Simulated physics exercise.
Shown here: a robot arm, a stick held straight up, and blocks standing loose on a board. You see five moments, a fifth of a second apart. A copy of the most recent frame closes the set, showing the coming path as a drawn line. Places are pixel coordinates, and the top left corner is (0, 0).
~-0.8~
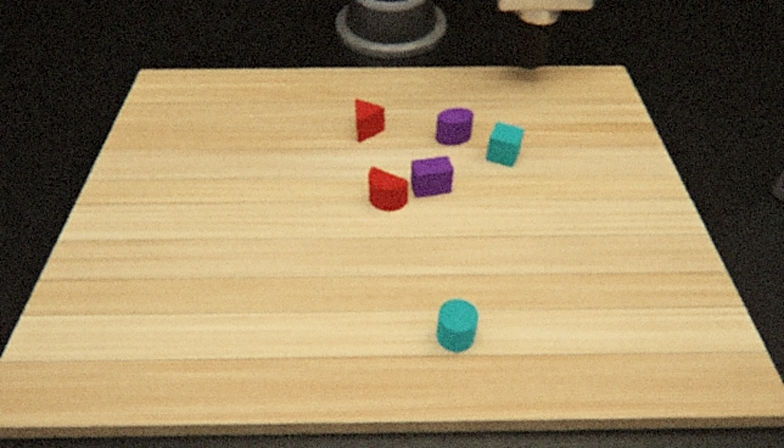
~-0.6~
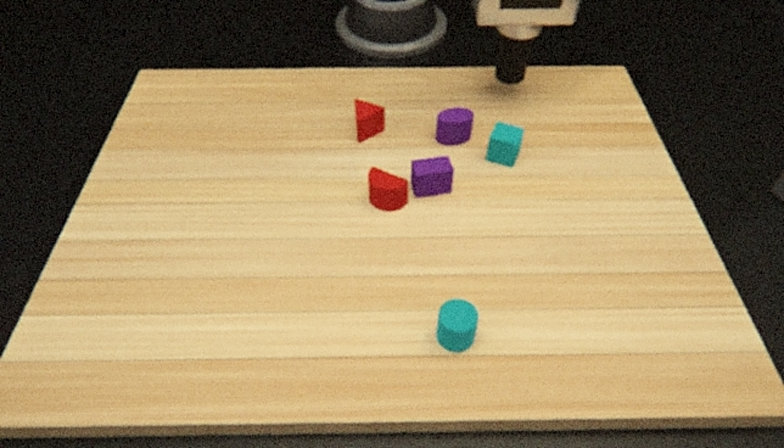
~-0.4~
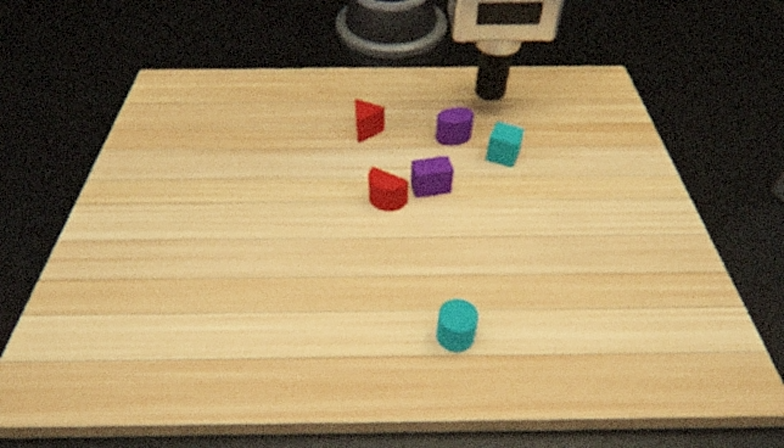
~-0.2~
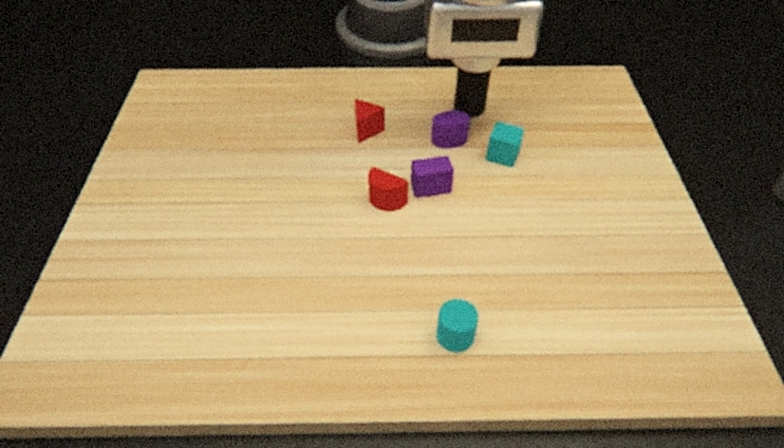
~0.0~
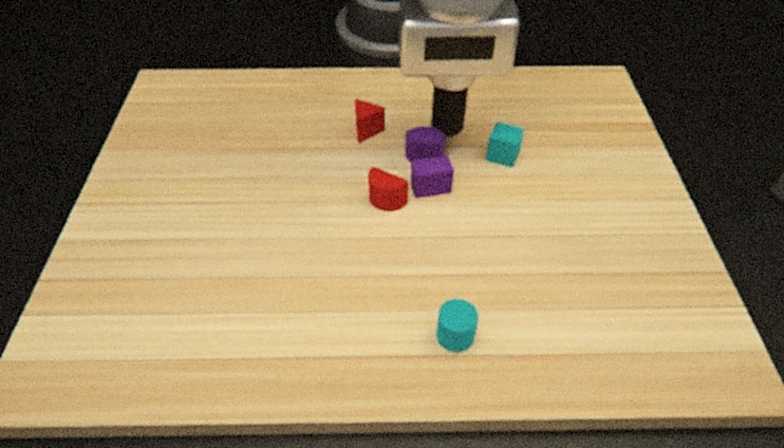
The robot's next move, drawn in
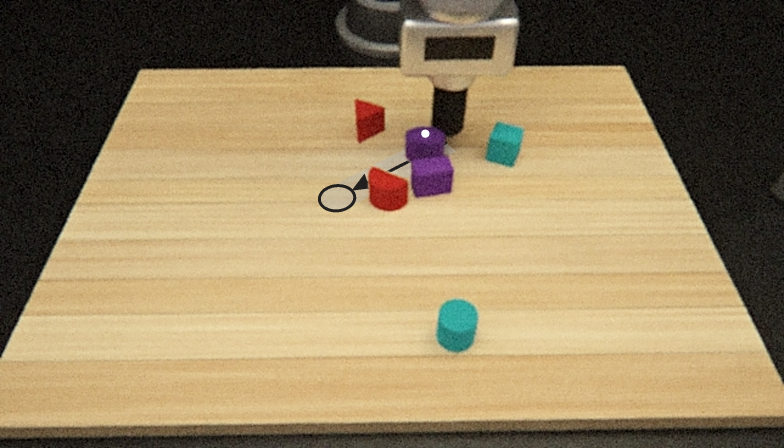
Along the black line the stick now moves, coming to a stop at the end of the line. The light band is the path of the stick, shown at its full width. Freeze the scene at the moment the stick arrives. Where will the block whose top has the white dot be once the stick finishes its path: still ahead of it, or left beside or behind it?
By the time the path ends, the block whose top has the white dot is still sitting right in front of the stick.
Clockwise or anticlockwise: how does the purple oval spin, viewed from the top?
It turns clockwise.
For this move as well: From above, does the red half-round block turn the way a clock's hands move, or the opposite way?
It swings round anticlockwise.
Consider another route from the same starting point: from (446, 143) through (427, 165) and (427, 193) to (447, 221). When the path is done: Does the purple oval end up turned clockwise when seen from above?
It seems so.
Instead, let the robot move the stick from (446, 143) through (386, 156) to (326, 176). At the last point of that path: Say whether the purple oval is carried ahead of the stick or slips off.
It is no longer ahead.
The line goes from (446, 143) directly to (337, 198); the dot is on the purple oval.
On the path given first. One third of the way, stick at (411, 144); purple oval at (387, 151).
Two thirds of the way, stick at (374, 162); red half-round block at (379, 181), turned 55° anticlockwise; purple oval at (347, 169), turned 15° clockwise.
At the end, stick at (335, 181); red half-round block at (378, 181), turned 60° anticlockwise; purple oval at (304, 186), turned 35° clockwise; purple rectangular block unmoved.
